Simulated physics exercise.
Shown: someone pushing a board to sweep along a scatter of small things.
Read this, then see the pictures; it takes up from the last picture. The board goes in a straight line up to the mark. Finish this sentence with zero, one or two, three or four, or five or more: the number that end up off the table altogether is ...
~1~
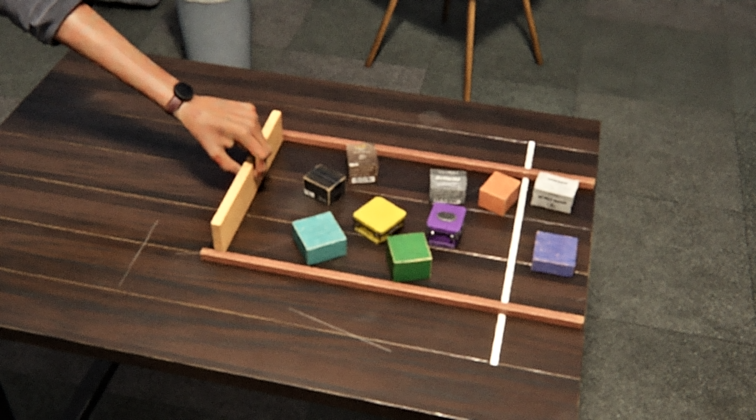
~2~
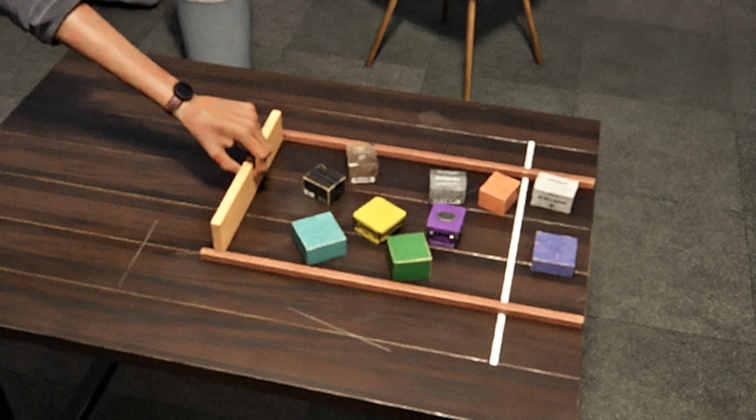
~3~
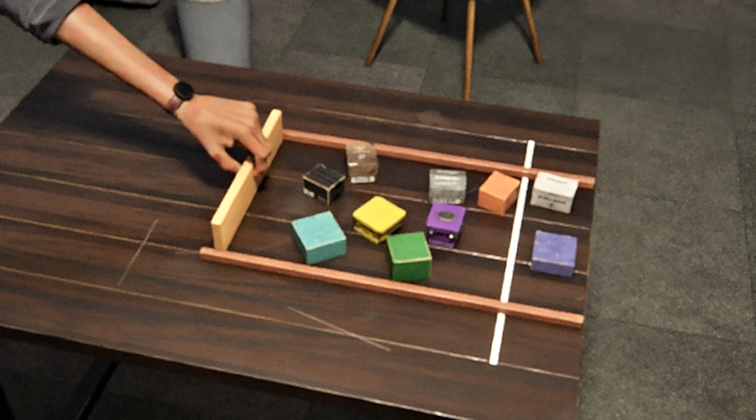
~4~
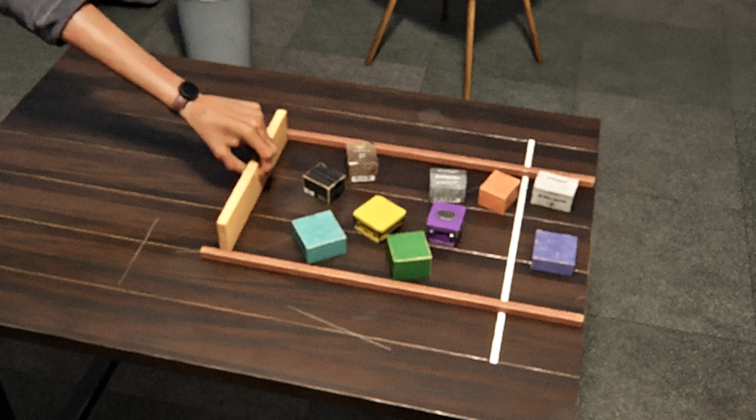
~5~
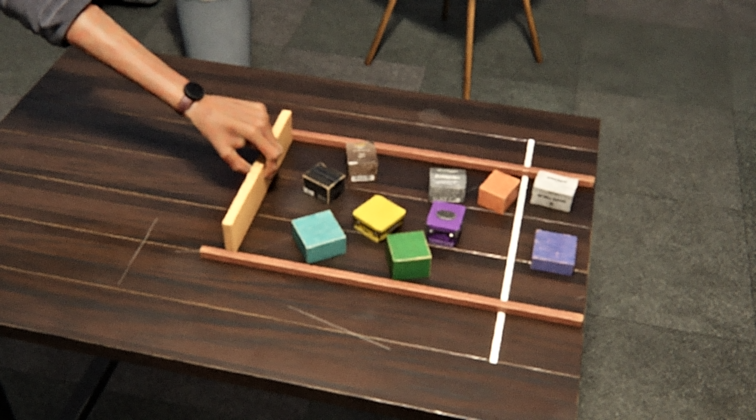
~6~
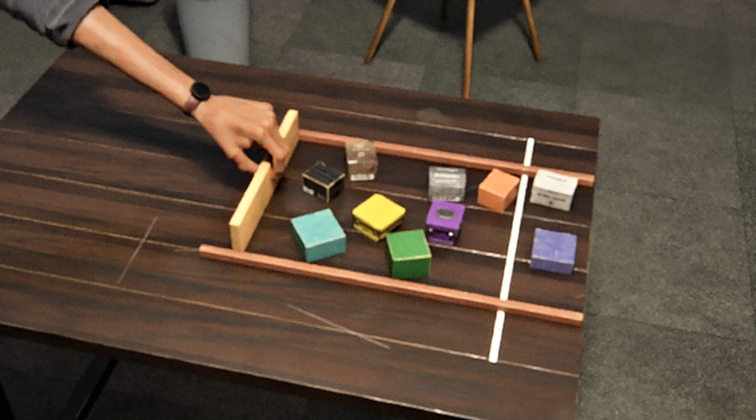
The number that end up off the table altogether is three or four.
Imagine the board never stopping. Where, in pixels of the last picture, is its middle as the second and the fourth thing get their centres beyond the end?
Near (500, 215) first, near (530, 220) second.
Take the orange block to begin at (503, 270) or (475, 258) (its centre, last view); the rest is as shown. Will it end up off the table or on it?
One after the other: It ends up falling; it ends up falling.
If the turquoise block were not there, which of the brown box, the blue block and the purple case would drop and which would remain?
Brown box still up, blue block down, purple case still up.
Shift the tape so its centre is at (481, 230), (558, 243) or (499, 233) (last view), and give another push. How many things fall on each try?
1, 6, 1.
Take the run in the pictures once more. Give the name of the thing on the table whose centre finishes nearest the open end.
Foremost is the green block.
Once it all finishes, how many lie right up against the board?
It touches 4.
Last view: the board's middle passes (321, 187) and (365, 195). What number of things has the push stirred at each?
Counting first: 2, next 5.
A little later, none off yet; blue block at rest near (553, 252); white box at rest near (554, 190); orange block at rest near (498, 191).
Next, none off yet; blue block moving near (555, 250); white box shifted about its own width near (593, 191); orange block shifted well along near (559, 197).
When it is over, the number that fall off is three or four; down, orange block, white box and blue block.
